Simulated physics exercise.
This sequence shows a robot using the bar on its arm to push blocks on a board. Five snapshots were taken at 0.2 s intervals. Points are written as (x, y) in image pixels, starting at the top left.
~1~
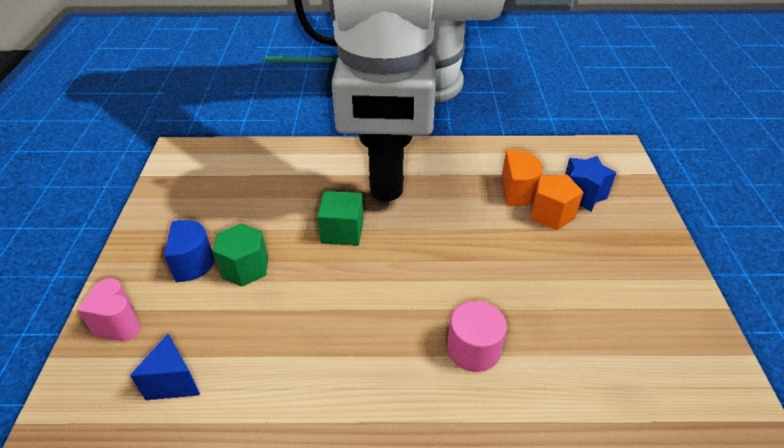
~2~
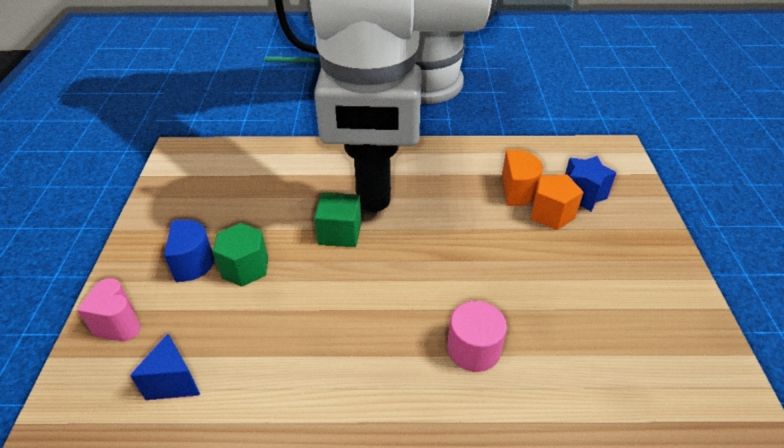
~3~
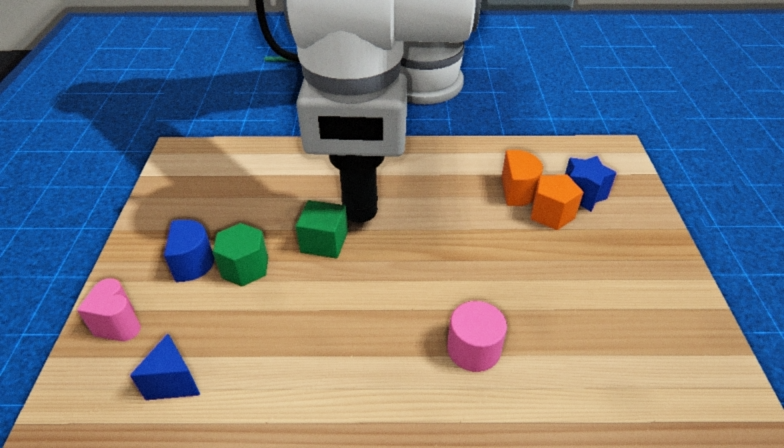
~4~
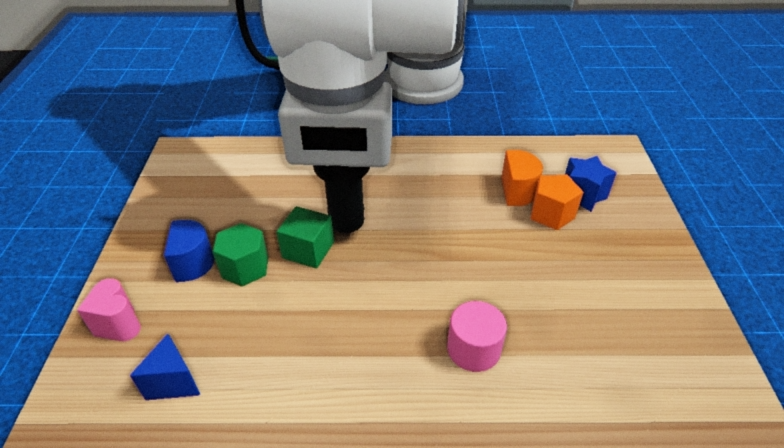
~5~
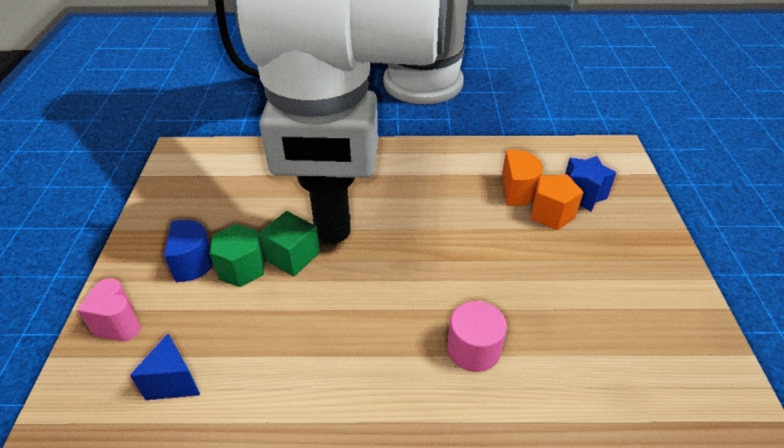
Robot arm pushing a green cube leftward across a wooden board, bringing it against a green six-sided block beside a blue block.
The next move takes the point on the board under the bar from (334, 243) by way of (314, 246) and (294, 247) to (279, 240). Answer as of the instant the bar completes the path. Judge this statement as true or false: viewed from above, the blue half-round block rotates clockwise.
That statement is accurate.
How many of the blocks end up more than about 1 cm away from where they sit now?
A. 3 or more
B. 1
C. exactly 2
The answer is A.
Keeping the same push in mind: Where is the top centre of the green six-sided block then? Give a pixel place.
The top centre is at (198, 252).
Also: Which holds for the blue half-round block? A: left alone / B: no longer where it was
My answer is option B.
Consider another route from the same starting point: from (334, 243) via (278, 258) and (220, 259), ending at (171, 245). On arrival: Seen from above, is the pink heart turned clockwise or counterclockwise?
Spins counterclockwise.
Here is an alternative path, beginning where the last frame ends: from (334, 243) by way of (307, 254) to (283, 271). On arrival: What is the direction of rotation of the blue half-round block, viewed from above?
It turns clockwise.
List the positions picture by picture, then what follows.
In the first frame, lower end of the bar (387, 191), tops of blocks, blue half-round block (184, 235), green six-sided block (238, 240), green square (340, 204).
In the second frame, bar (374, 202), green square (337, 205).
In the third frame, bar (360, 212), green square (321, 215).
In the fourth frame, bar (347, 222), green square (304, 223).
In the fifth frame, bar (333, 232), blue half-round block (184, 235), green six-sided block (234, 241), green square (287, 229).
On the path given first. Halfway along, bar (301, 236); blue half-round block (173, 237), turned 20° clockwise; green six-sided block (215, 245), turned 25° anticlockwise; green square (261, 236), turned 25° clockwise.
At the end, bar (276, 228); blue half-round block (163, 238), turned 45° clockwise; green six-sided block (198, 252), turned 35° anticlockwise; green square (244, 236).
